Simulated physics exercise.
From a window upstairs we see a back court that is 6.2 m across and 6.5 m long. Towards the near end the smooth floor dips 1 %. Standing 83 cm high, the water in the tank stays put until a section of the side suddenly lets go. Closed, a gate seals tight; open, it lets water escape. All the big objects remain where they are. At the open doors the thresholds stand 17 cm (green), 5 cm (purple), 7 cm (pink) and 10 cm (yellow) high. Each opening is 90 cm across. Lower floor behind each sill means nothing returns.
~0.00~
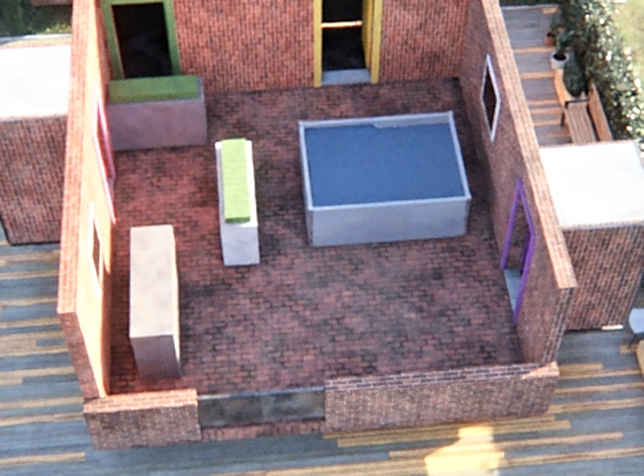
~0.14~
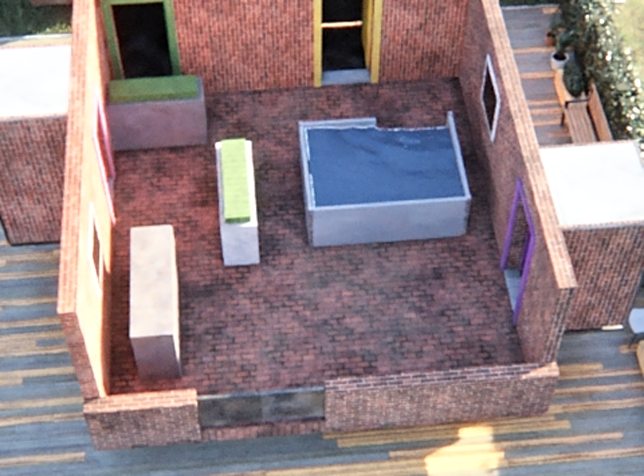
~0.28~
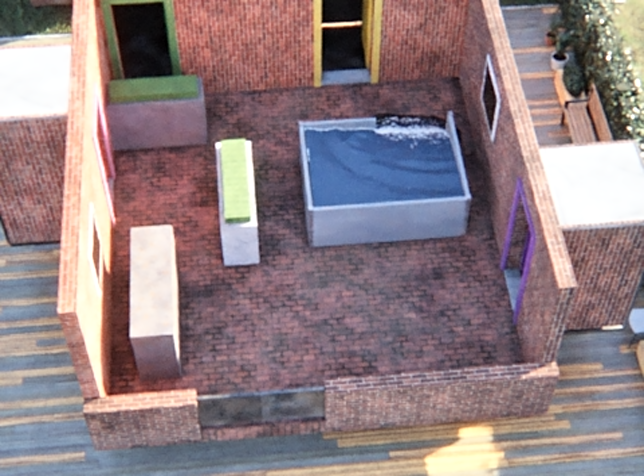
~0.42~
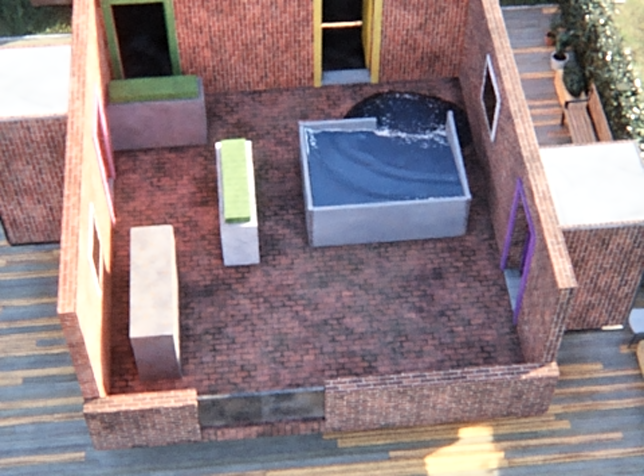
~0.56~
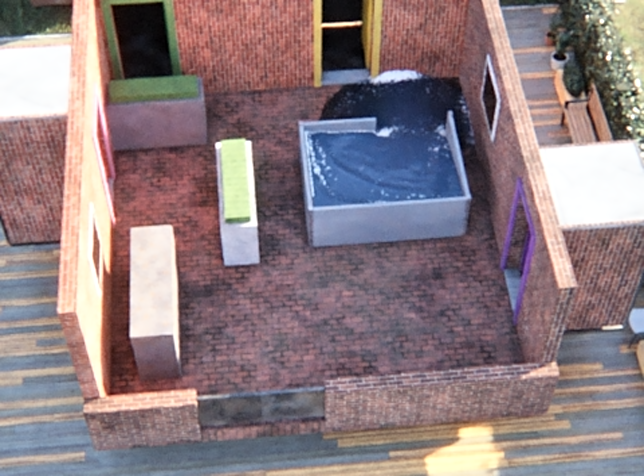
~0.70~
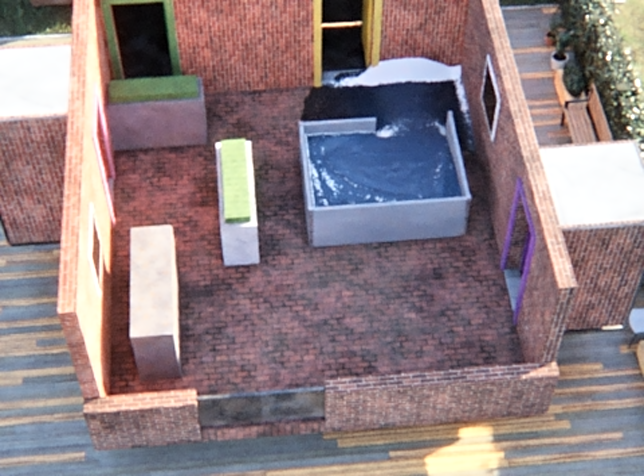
In this clip, a walled brick court holds pale blocks and a tank of blue water; a gap opens along the tank's far side, and water pours out, spreading in a dark, foam-edged pool across the floor behind it.
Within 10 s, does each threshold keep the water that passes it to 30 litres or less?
Green door: Limit crossed. Purple door: Limit not crossed. Pink door: Limit crossed. Yellow door: Limit crossed.
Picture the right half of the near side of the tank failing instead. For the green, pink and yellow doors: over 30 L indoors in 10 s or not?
So green stays lower, pink tops it, yellow stays lower.
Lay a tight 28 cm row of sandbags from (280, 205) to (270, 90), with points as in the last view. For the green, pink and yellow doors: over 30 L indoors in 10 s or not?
Result - green: No, not exceeded, pink: No, not exceeded, yellow: Yes, exceeded.
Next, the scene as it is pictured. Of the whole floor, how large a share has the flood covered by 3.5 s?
Close to 50 in a hundred.
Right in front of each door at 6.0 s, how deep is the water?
You'd see green at 22 cm, purple at 5 cm, pink at 13 cm and yellow at 15 cm.
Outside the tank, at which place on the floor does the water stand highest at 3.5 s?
Look around (115, 121).
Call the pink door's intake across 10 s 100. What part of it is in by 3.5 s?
Some 0 in a hundred.
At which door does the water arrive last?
The pink door is last.
After 1.4 s water covers 15 % of the floor and is deepest (66 cm) near (458, 76); green door not reached, purple door not reached, pink door not reached, yellow door 27 cm at the sill, 54 L in.
After 2.2 s water covers 25 % of the floor and is deepest (46 cm) near (424, 108); green door 3 cm at the sill, 0 L in, purple door not reached, pink door not reached, yellow door 26 cm at the sill, 143 L in.
After 3.5 s water covers 50 % of the floor and is deepest (38 cm) near (115, 121); green door 17 cm at the sill, 3 L in, purple door 7 cm at the sill, 1 L in, pink door 5 cm at the sill, 0 L in, yellow door 21 cm at the sill, 245 L in.
After 6.0 s water covers 85 % of the floor and is deepest (26 cm) near (115, 121); green door 22 cm at the sill, 101 L in, purple door 5 cm at the sill, 5 L in, pink door 13 cm at the sill, 22 L in, yellow door 15 cm at the sill, 317 L in.
After 10.0 s water covers 95 % of the floor and is deepest (17 cm) near (236, 413); green door 12 cm at the sill, 115 L in, purple door 3 cm at the sill, 6 L in, pink door 10 cm at the sill, 85 L in, yellow door 9 cm at the sill, 329 L in.
